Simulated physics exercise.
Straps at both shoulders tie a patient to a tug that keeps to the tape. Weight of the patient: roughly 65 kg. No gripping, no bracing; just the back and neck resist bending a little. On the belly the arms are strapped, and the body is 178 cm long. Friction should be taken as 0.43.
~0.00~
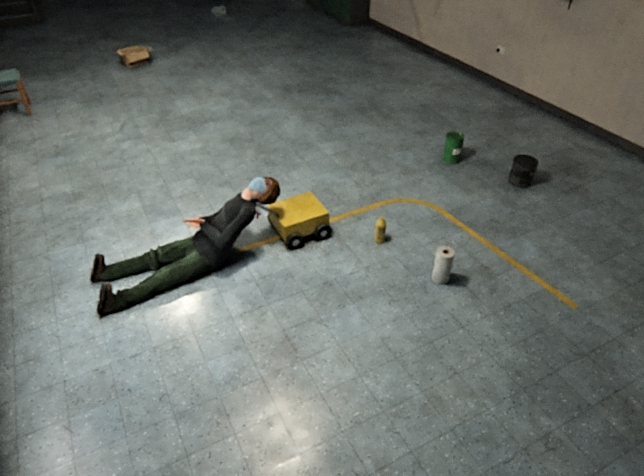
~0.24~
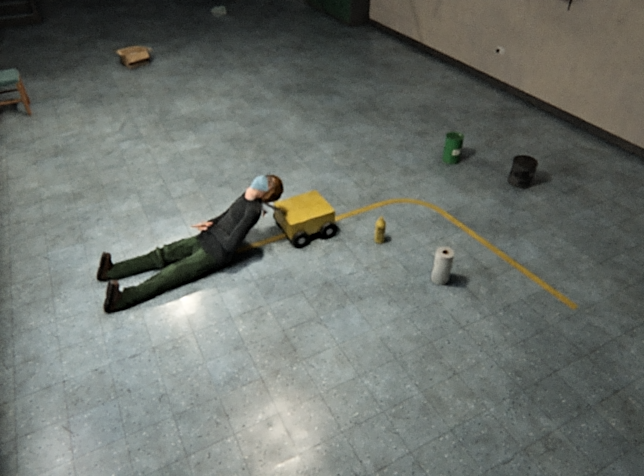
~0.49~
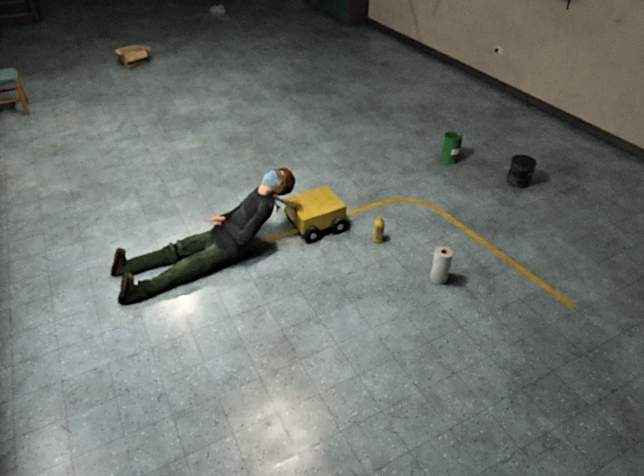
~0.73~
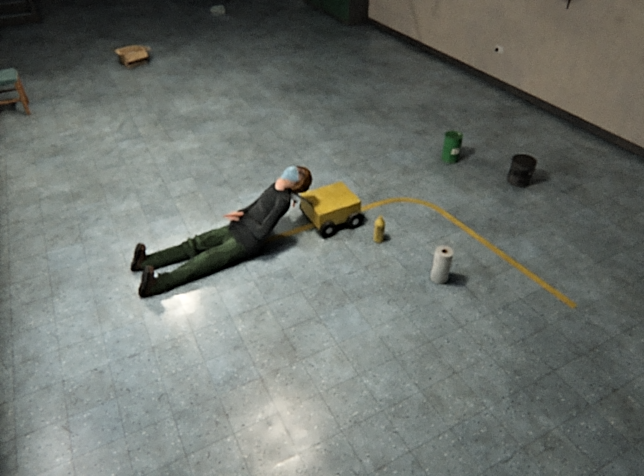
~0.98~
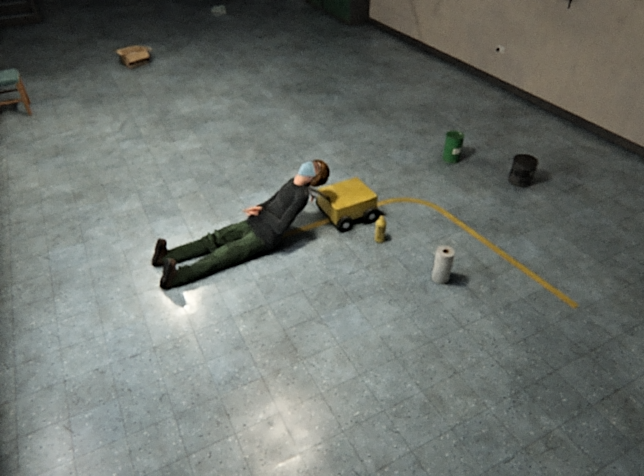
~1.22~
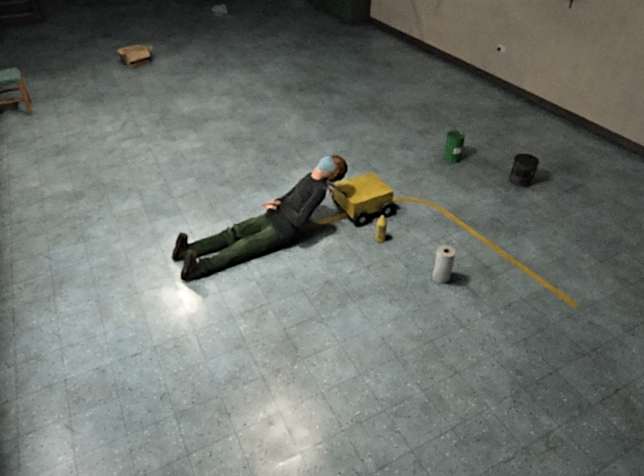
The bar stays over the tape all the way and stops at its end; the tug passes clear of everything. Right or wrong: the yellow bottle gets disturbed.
Wrong.
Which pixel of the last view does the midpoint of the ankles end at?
I'd put it at roughly (442, 229).
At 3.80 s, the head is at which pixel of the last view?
I'd put it around pixel (499, 191).
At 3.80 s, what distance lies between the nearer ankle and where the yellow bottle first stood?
Some 40 cm.
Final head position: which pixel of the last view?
(621, 259).
After 2.30 s the yellow bottle is where it stood, near (381, 228) in the last picture's view; the nearer ankle is 95 cm from that spot.
After 3.10 s the yellow bottle is where it stood, near (381, 228) in the last picture's view; the white post where it stood; the nearer ankle is 60 cm from that spot.
After 3.80 s the yellow bottle is where it stood, near (381, 228) in the last picture's view; the nearer ankle is 39 cm from that spot.
After 4.60 s the yellow bottle is where it stood, near (381, 228) in the last picture's view; the white post where it stood; the nearer ankle is 22 cm from that spot.
By 5.5 s, yellow bottle stays put; white post stays put; green bin stays put; black bucket stays put.
